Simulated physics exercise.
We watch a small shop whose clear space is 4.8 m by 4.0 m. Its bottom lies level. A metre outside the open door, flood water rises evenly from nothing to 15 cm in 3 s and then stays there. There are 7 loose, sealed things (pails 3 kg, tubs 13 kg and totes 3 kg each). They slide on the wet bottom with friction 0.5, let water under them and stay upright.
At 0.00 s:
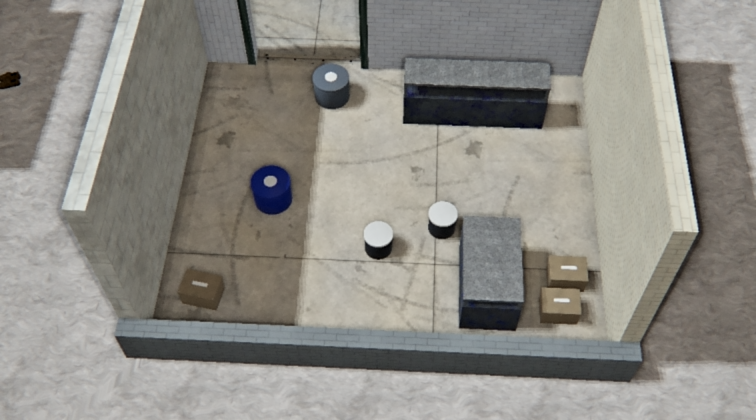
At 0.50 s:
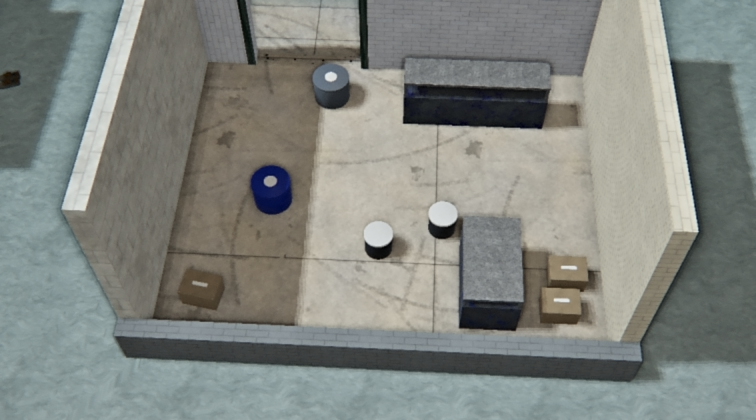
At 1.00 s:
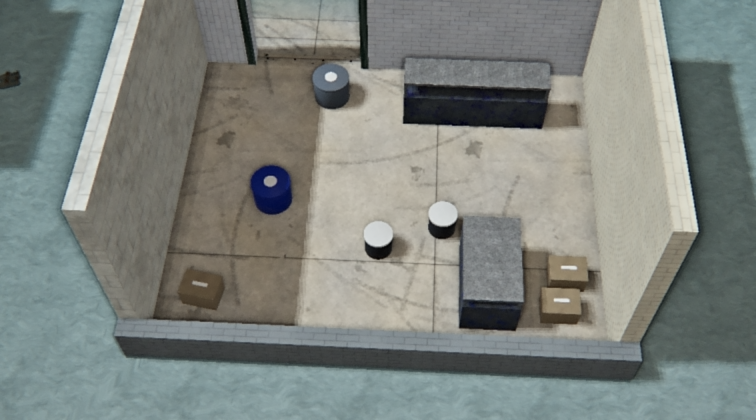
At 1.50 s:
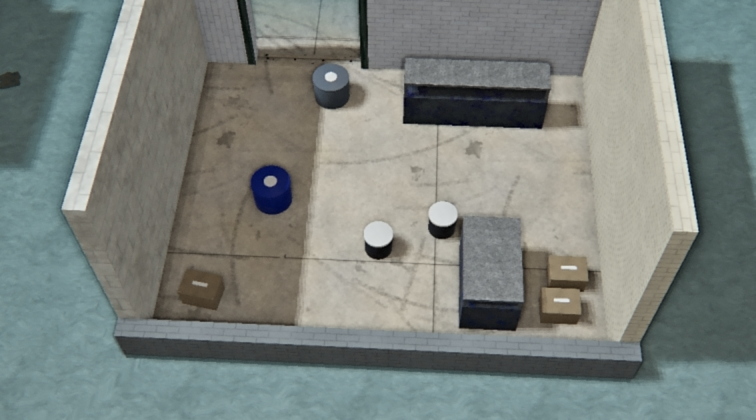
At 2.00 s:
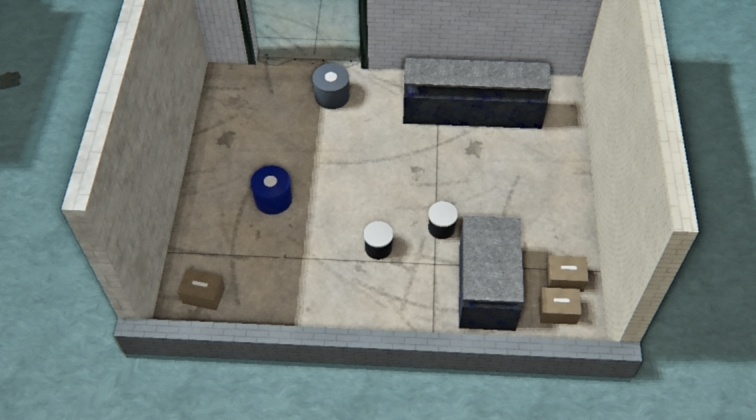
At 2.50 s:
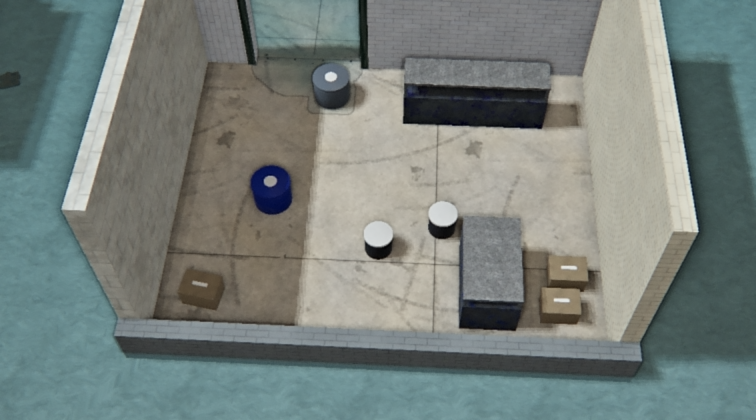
Water spread over the ground outside a small walled shop and deepened in colour, then began creeping in through the open doorway at the back, while the tubs and boxes inside stayed still.
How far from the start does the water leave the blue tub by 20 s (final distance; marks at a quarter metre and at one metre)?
Blue tub travels far.
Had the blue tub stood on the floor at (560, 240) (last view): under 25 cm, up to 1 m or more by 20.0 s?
It moves a short way.
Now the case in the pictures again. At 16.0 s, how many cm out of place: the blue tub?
About 120 cm.
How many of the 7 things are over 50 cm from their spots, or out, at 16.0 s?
By then 7.
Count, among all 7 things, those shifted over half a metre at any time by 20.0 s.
I count 7.
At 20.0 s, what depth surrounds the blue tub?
About 12 cm.
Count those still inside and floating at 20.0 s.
I count 7.
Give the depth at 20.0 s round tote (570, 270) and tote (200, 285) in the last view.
About 9 and 9 cm.
After 4.0 s the blue tub is near (270, 181), 0.0 m from its start, aground; 0 afloat.
After 9.0 s the blue tub is near (270, 182), 0.0 m from its start, aground; 3 afloat.
After 16.0 s the blue tub is near (306, 263), 1.2 m from its start, afloat; 7 afloat.
After 20.0 s the blue tub is near (422, 293), 2.2 m from its start, afloat; 7 afloat.
